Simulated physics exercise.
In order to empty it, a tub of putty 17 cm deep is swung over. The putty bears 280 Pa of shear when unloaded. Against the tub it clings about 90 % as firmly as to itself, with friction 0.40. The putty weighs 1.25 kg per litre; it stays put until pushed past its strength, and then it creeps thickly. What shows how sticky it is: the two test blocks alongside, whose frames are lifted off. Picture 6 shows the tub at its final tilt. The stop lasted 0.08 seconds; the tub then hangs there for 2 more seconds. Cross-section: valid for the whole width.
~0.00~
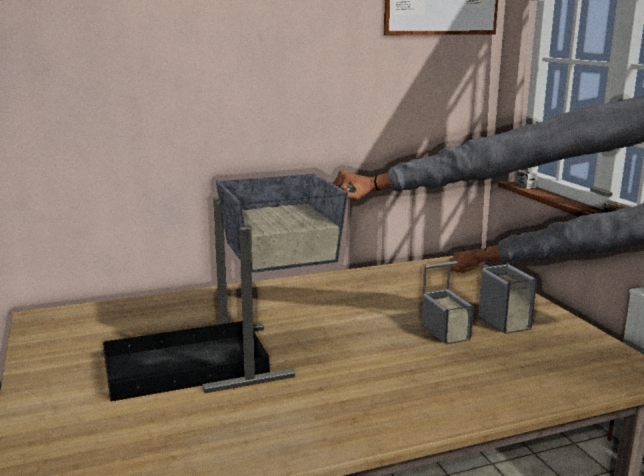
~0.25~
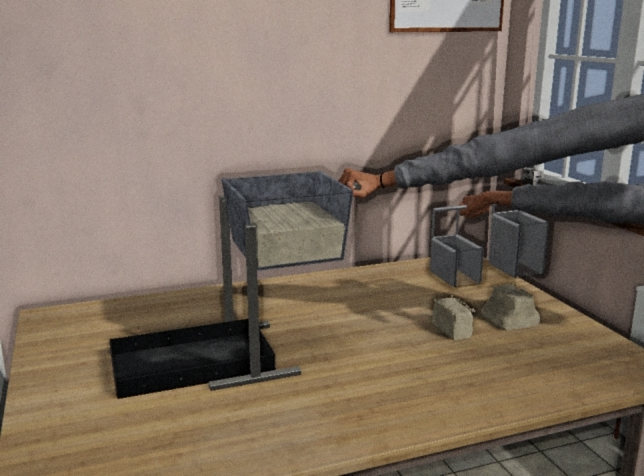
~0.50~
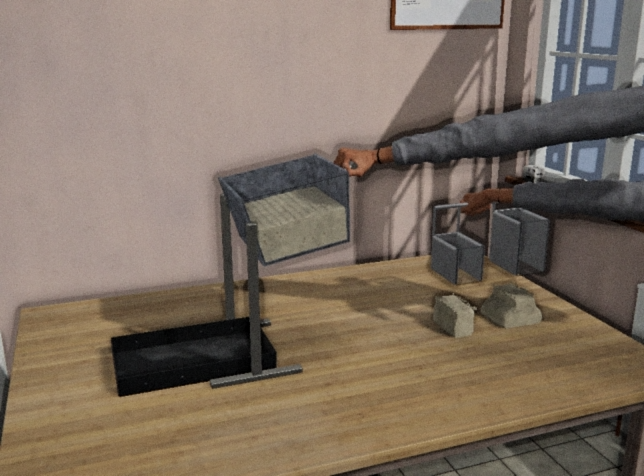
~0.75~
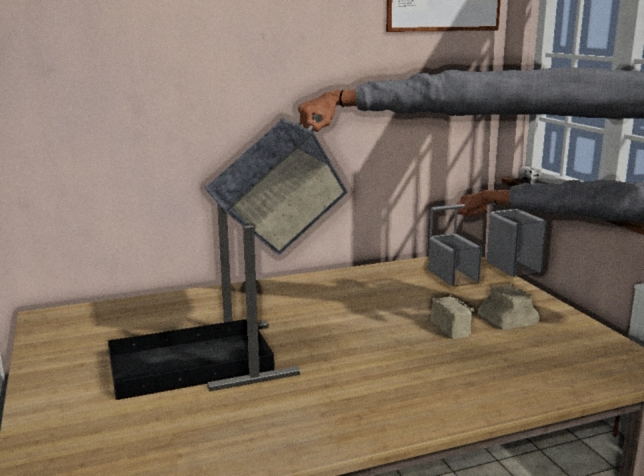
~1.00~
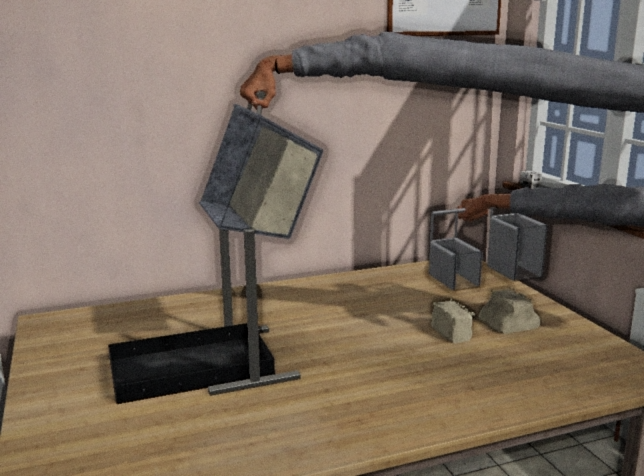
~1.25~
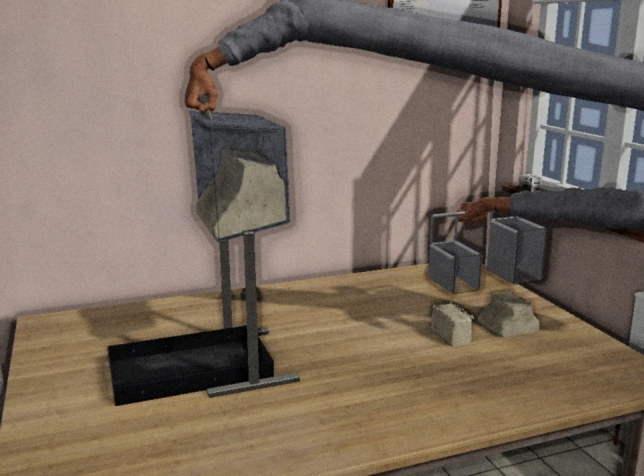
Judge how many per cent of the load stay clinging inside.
I would put it at about 43 percent.
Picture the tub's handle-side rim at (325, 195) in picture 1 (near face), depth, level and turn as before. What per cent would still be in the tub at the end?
I'd put it at close to 55 per cent.
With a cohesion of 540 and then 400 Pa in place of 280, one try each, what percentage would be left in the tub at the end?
Roughly 65 % followed by roughly 50 %.
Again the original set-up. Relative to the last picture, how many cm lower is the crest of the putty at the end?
Roughly 10 cm.
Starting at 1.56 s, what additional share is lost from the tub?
8 %.
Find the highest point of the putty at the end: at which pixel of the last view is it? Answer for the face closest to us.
The highest point is near (260, 206) in the last picture.
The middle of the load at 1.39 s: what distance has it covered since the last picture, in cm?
Roughly 5 centimetres.
By 1.39 s, the tub is at 92 degrees and holds 80 %.
By 1.56 s, the tub is at 92 degrees and holds 51 %.
By 1.73 s, the tub is at 92 degrees and holds 43 %.
By 1.90 s, the tub is at 92 degrees and holds 43 %.
By 3.25 s, at the end, the tub is at 92 degrees and holds 43 %.
